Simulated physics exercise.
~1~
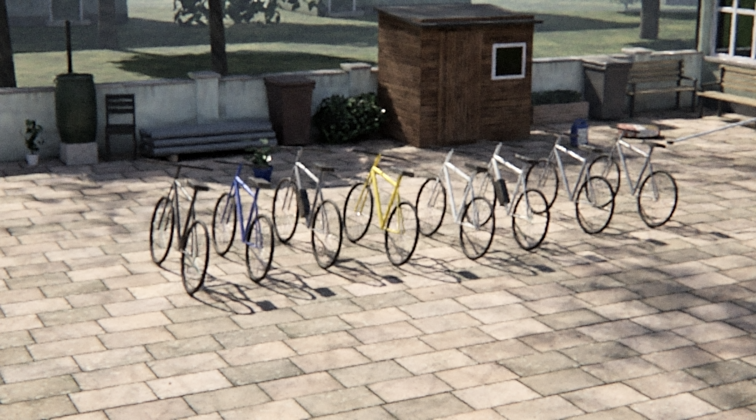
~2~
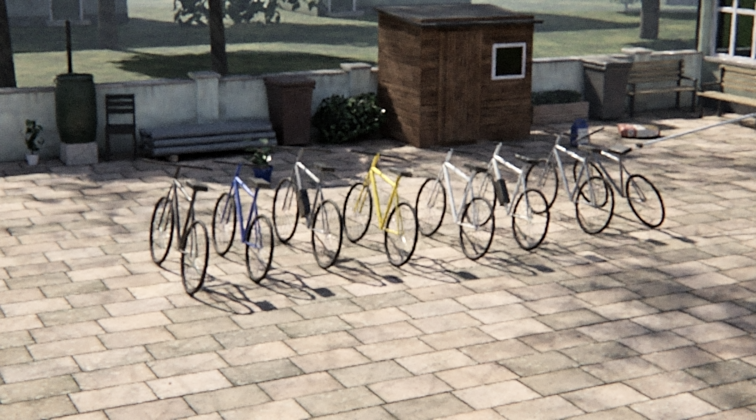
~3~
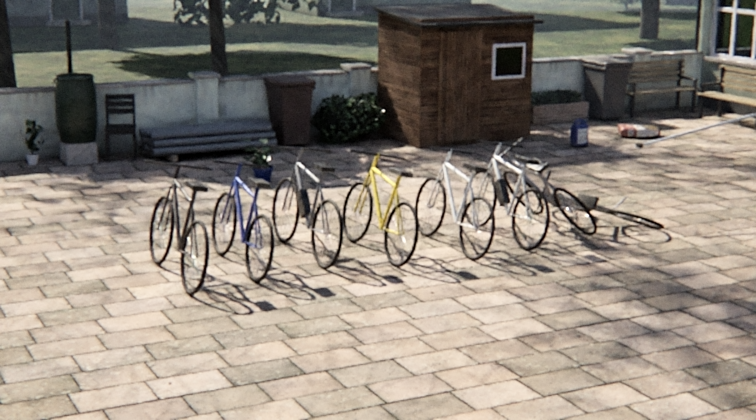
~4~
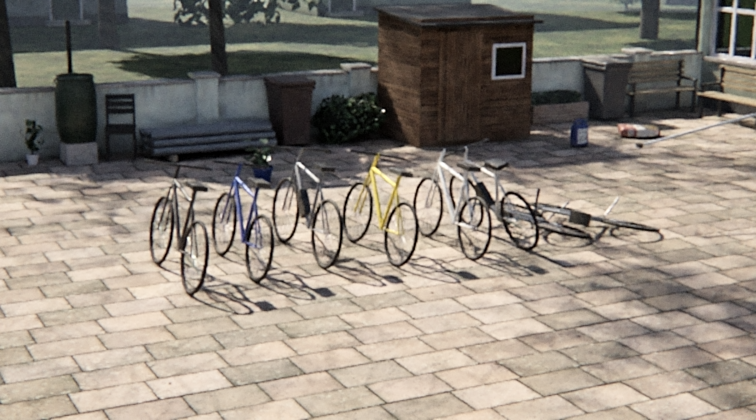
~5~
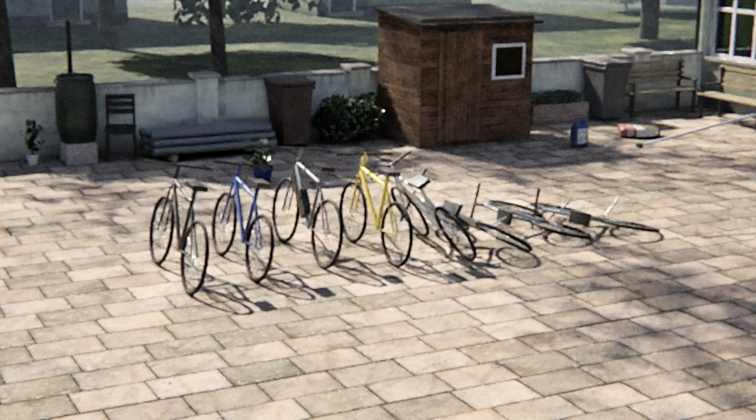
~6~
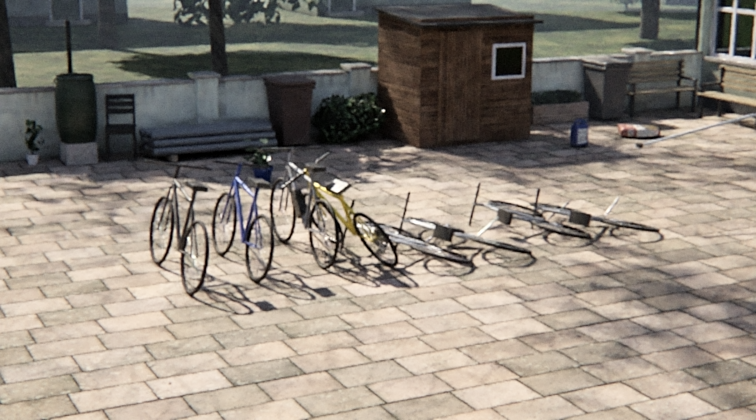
On a sunlit paved yard, parked bicycles toppling leftward in a chain, the yellow one ending tilted and the blue one upright.
